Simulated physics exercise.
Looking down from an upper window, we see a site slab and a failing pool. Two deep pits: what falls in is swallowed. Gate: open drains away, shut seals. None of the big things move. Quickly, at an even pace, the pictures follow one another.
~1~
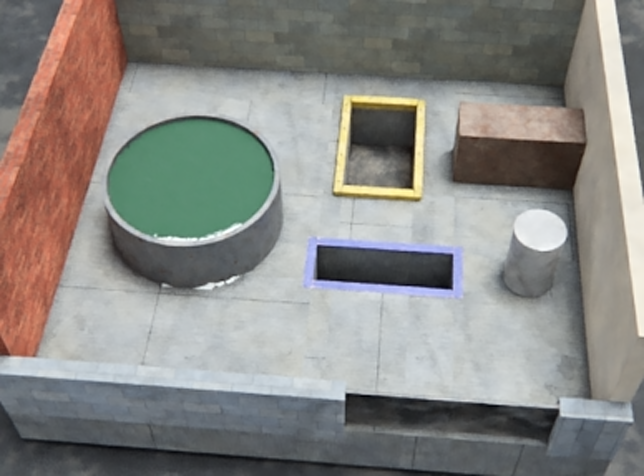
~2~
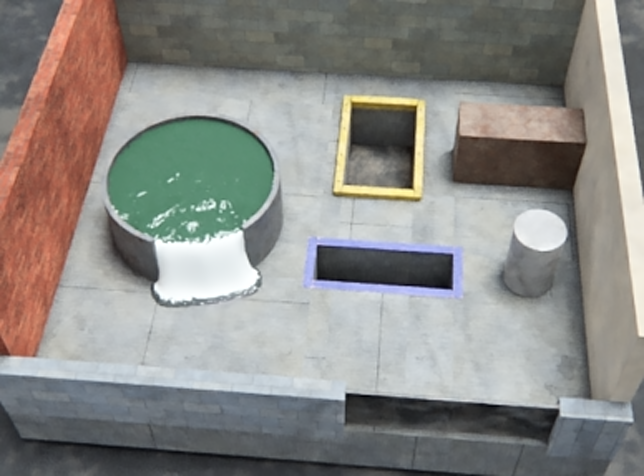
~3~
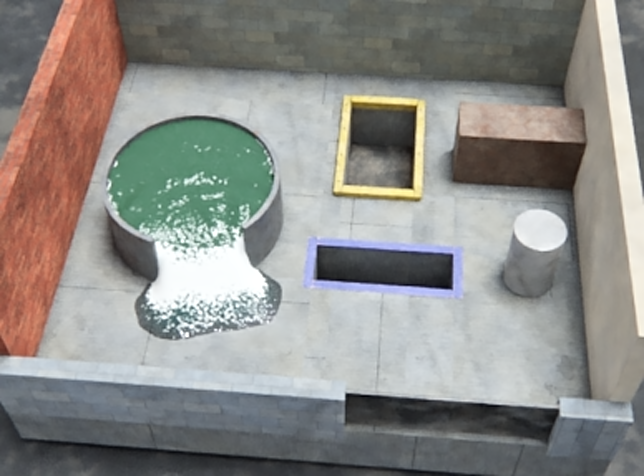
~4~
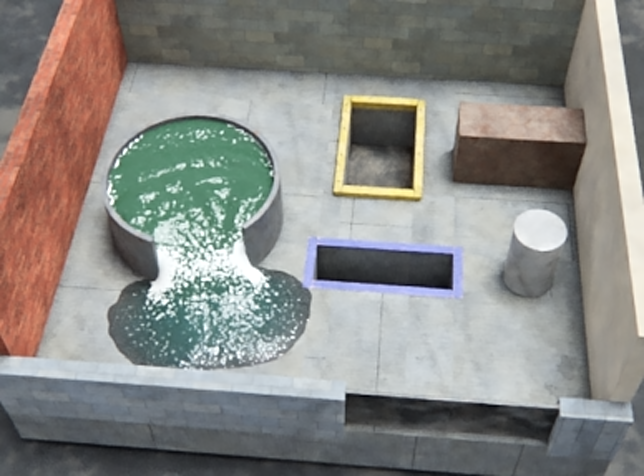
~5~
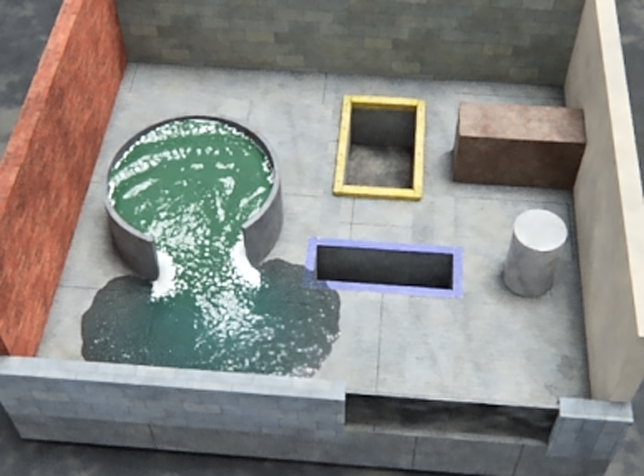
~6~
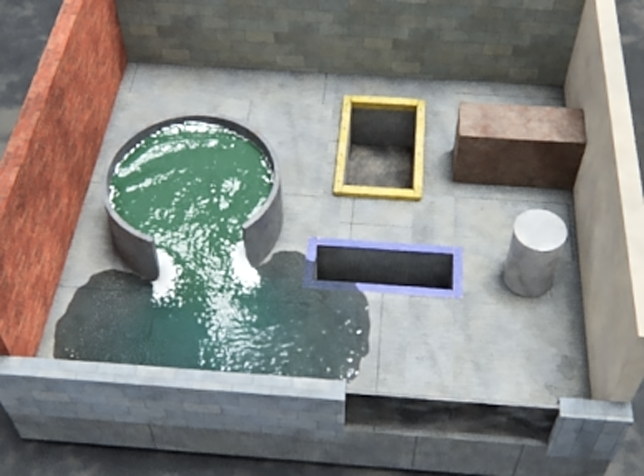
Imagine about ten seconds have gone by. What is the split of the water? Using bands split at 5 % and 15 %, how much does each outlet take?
I would say the gate draws off under 5 %, the blue pit draws off over 15 %, the yellow pit draws off under 5 %.
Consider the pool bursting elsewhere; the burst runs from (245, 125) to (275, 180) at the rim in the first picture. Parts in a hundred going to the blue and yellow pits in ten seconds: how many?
Blue 10 %, yellow 35 %.
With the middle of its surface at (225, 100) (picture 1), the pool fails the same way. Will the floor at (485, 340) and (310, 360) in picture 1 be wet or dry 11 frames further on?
One after the other: Dry, awash.
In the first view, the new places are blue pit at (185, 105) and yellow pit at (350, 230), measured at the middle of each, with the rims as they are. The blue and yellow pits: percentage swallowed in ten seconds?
Blue 15 %; yellow 4 %.
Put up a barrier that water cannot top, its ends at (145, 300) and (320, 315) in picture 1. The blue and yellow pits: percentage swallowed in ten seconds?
Approximate split, blue: 45 in a hundred; yellow: 0 in a hundred.
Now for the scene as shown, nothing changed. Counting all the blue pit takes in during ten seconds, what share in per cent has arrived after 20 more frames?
About 5 %.
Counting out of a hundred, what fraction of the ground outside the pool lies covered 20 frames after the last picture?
Roughly 55 per cent.
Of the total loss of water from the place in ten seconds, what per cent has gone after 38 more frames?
About 35 per cent.
A moment on, water covers 25 % of the floor; the gate 0 %, the blue pit 0 %, the yellow pit 0 %.
Next, water covers 35 % of the floor; the gate 0 %, the blue pit 0 %, the yellow pit 0 %.
Then, water covers 55 % of the floor; the gate 0 %, the blue pit 1 %, the yellow pit 0 %.
Later, water covers 80 % of the floor; the gate 0 %, the blue pit 7 %, the yellow pit 1 %.
In the end, water covers 95 % of the floor; the gate 0 %, the blue pit 20 %, the yellow pit 2 %.
